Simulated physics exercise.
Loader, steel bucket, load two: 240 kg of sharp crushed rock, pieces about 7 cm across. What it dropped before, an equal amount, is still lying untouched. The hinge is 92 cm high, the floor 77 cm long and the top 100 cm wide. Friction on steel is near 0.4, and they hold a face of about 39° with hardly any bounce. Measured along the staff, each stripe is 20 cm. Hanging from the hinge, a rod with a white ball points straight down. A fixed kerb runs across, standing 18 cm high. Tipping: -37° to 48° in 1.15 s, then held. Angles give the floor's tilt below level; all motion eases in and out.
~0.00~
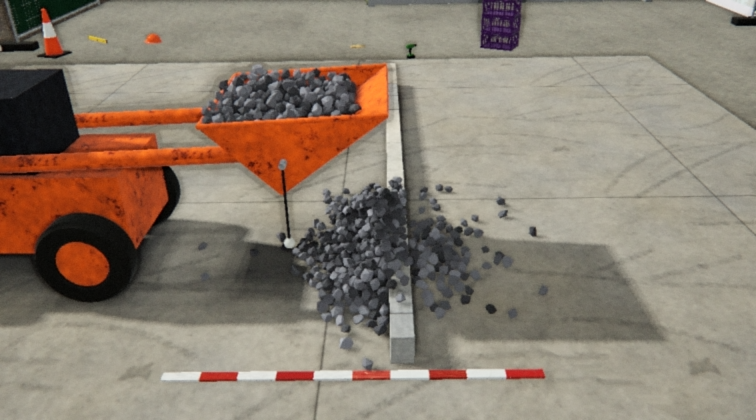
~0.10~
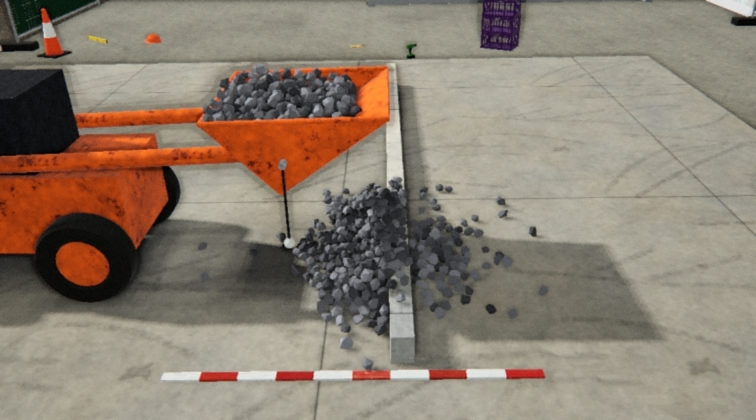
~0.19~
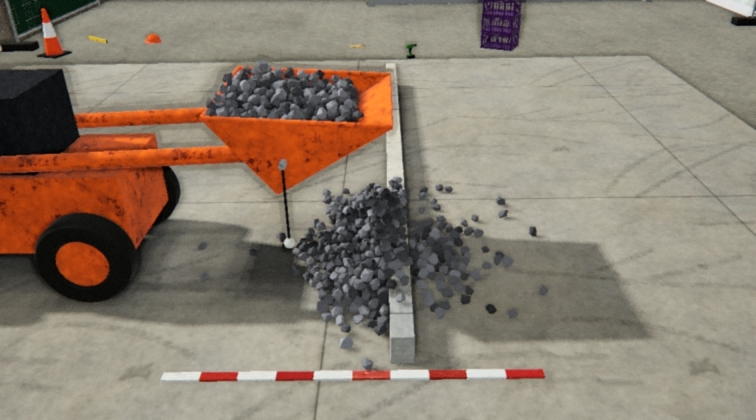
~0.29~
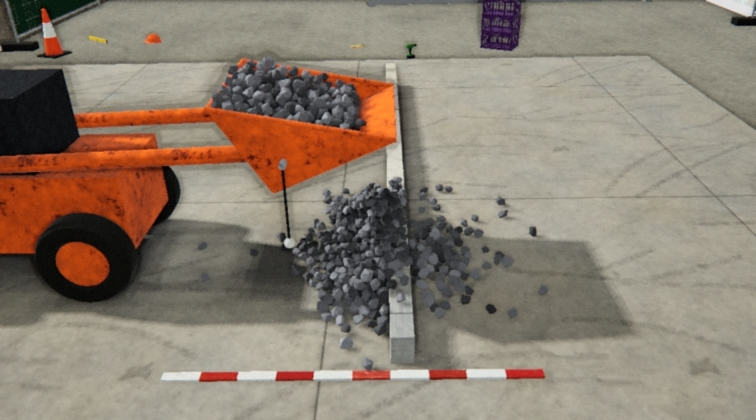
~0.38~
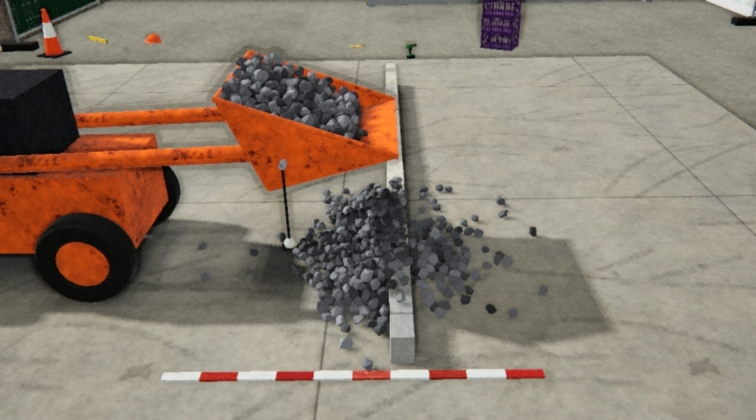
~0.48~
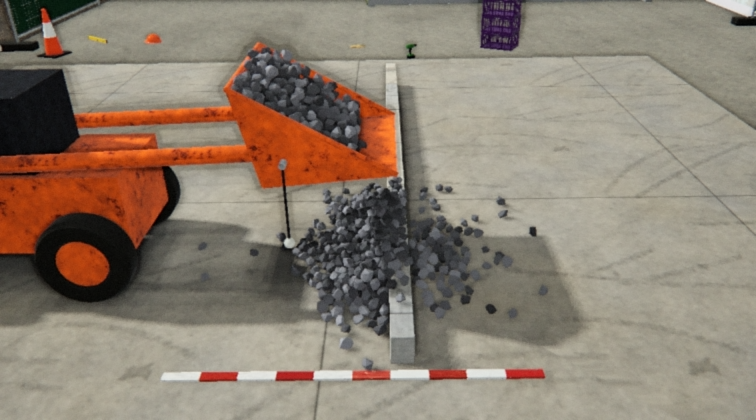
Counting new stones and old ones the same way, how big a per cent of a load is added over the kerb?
34 per cent, roughly.
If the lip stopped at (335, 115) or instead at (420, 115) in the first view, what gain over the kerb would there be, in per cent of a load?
About 0 per cent from the first spot and 75 per cent from the second.
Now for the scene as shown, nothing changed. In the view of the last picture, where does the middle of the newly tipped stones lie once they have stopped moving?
Roughly at (380, 236) in the last picture.
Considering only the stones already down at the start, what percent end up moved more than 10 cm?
Close to 5 in a hundred of them.
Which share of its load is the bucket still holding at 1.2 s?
Some 50 %, roughly, is held.
After 0.9 s the floor is at 35°; in per cent of one load, 99 in the bucket, 84 on this side of the kerb, 17 over the kerb; the foremost stones are at (512, 250).
After 1.2 s the floor is at 48°; in per cent of one load, 51 in the bucket, 125 on this side of the kerb, 24 over the kerb; the foremost stones are at (512, 250).
After 1.6 s the floor is at 48°; in per cent of one load, 23 in the bucket, 132 on this side of the kerb, 45 over the kerb; the foremost stones are at (512, 233).
After 4.0 s the floor is at 48°; in per cent of one load, 15 in the bucket, 133 on this side of the kerb, 52 over the kerb; the foremost stones are at (532, 239). Net gain over the kerb, 34.
